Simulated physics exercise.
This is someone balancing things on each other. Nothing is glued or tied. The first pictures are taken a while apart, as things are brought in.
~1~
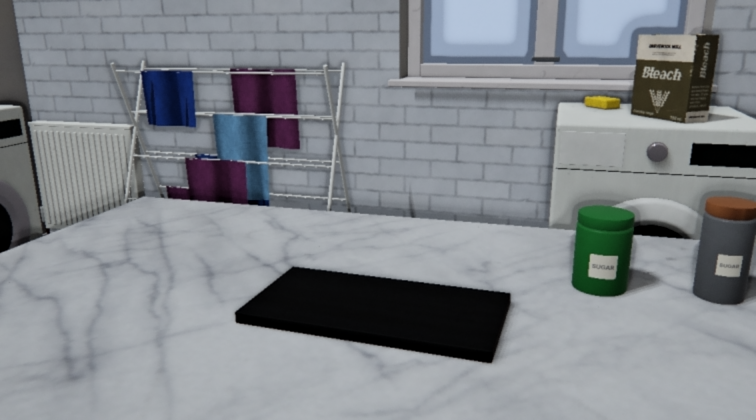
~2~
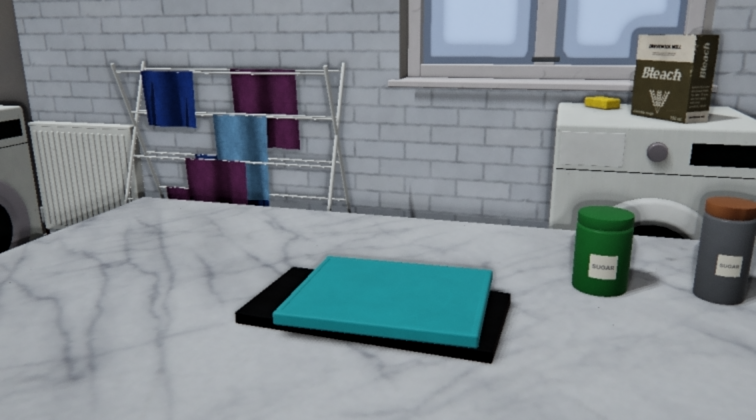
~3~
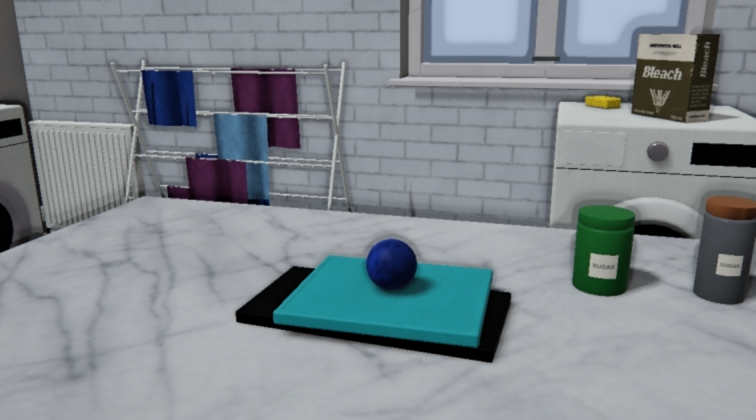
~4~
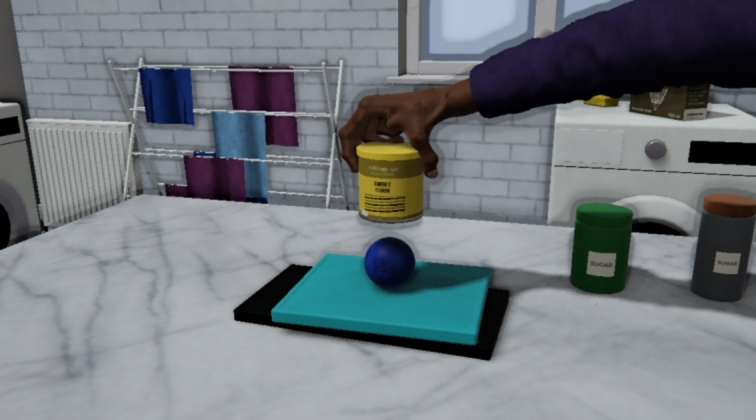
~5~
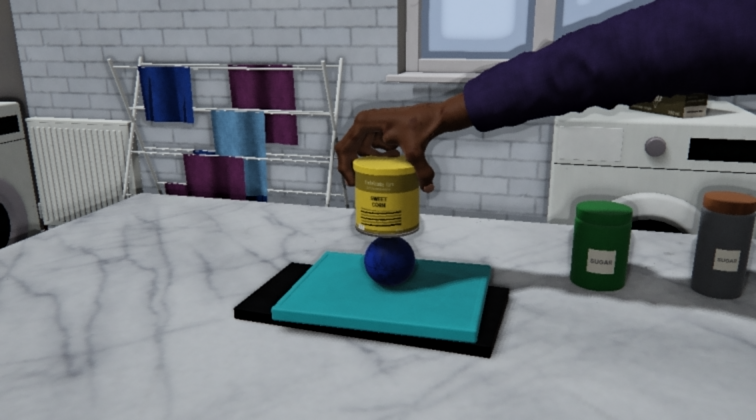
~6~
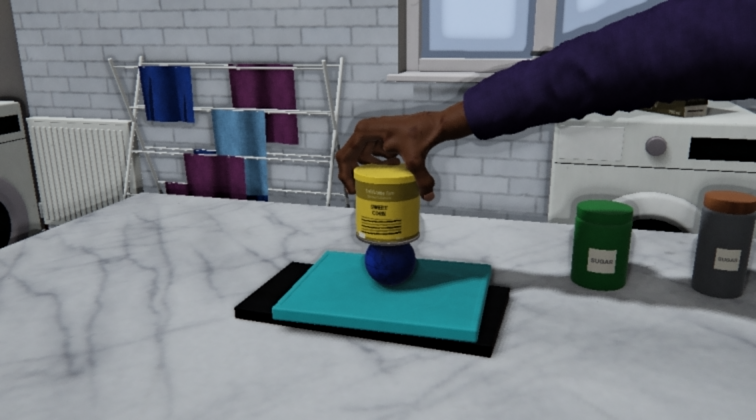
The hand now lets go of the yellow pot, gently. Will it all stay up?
As it turns out, it comes apart.
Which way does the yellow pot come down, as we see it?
It goes to the left.
Then, 0.60 s after the last picture, yellow pot now fallen; blue ball rolled a little.
Then, 0.80 s after the last picture, blue ball rolled a little.
At rest, fallen, yellow pot; the other 5 in place. Seen from the same camera at the end, yellow pot near (203, 258). The pile gives way.
